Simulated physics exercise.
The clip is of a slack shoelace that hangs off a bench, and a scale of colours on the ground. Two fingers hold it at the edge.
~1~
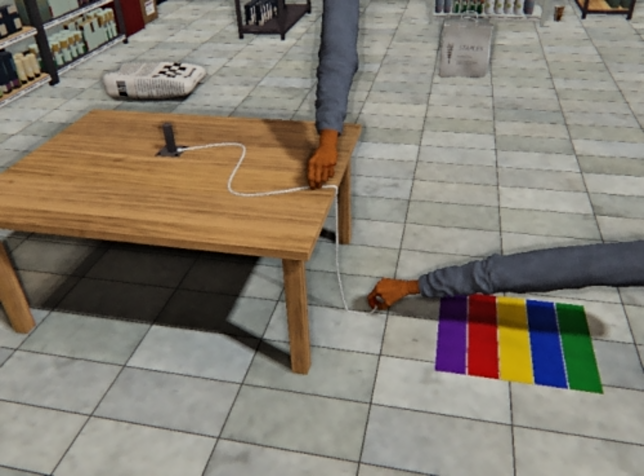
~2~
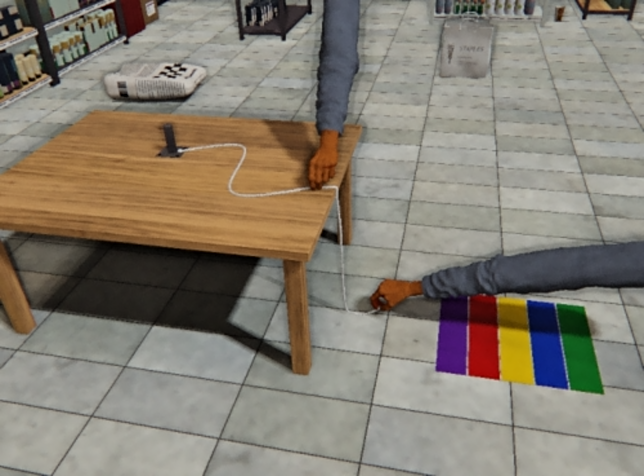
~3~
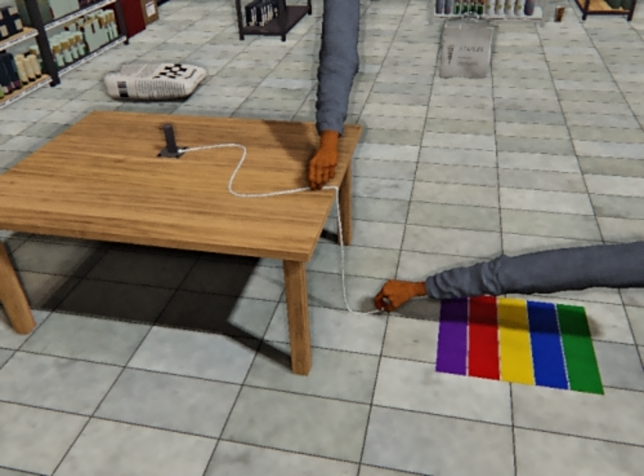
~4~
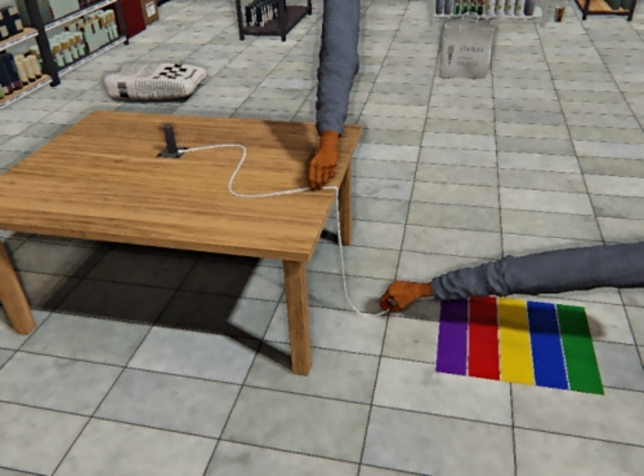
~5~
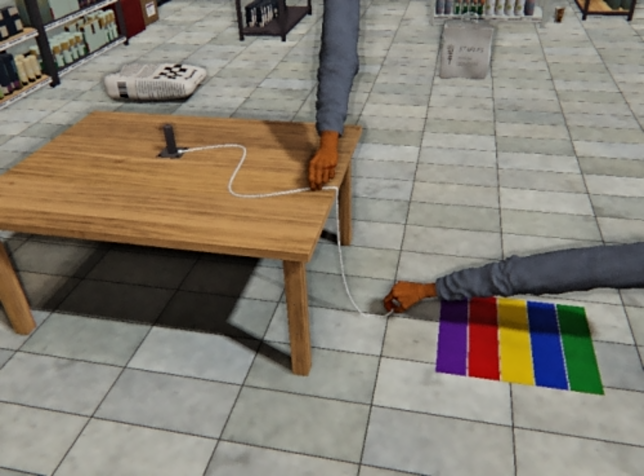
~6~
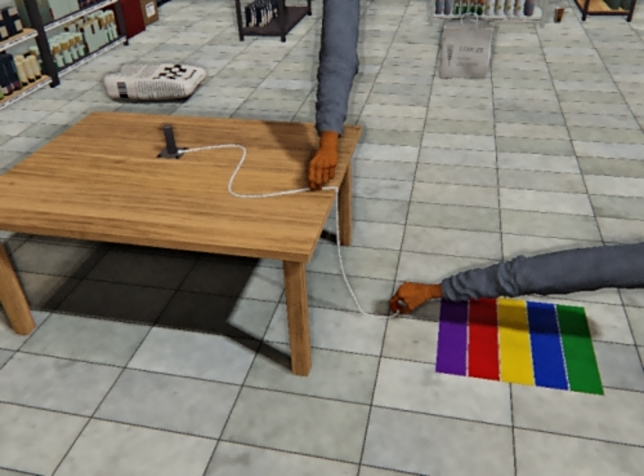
On a tiled floor beside a table, a hand moves a shoelace's end slightly right.
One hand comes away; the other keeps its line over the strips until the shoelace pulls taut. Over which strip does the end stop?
The end stops over the green strip.
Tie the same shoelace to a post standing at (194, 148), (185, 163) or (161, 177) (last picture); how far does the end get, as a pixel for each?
Try by try, around (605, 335), (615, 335) and (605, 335).
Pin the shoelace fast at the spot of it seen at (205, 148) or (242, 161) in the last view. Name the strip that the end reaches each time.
One after the other, green; blue.
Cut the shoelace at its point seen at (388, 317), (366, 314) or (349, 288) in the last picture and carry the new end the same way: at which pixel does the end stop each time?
In that order: (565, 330), (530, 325) and (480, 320).
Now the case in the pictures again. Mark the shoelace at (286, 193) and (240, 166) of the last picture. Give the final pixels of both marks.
The first at (374, 206), the second at (272, 171).
Early on, end near (520, 326); over yellow.
Midway, end near (559, 330); over blue.
At the end of the slack, end near (582, 333); over green. It gets as far as the green strip.
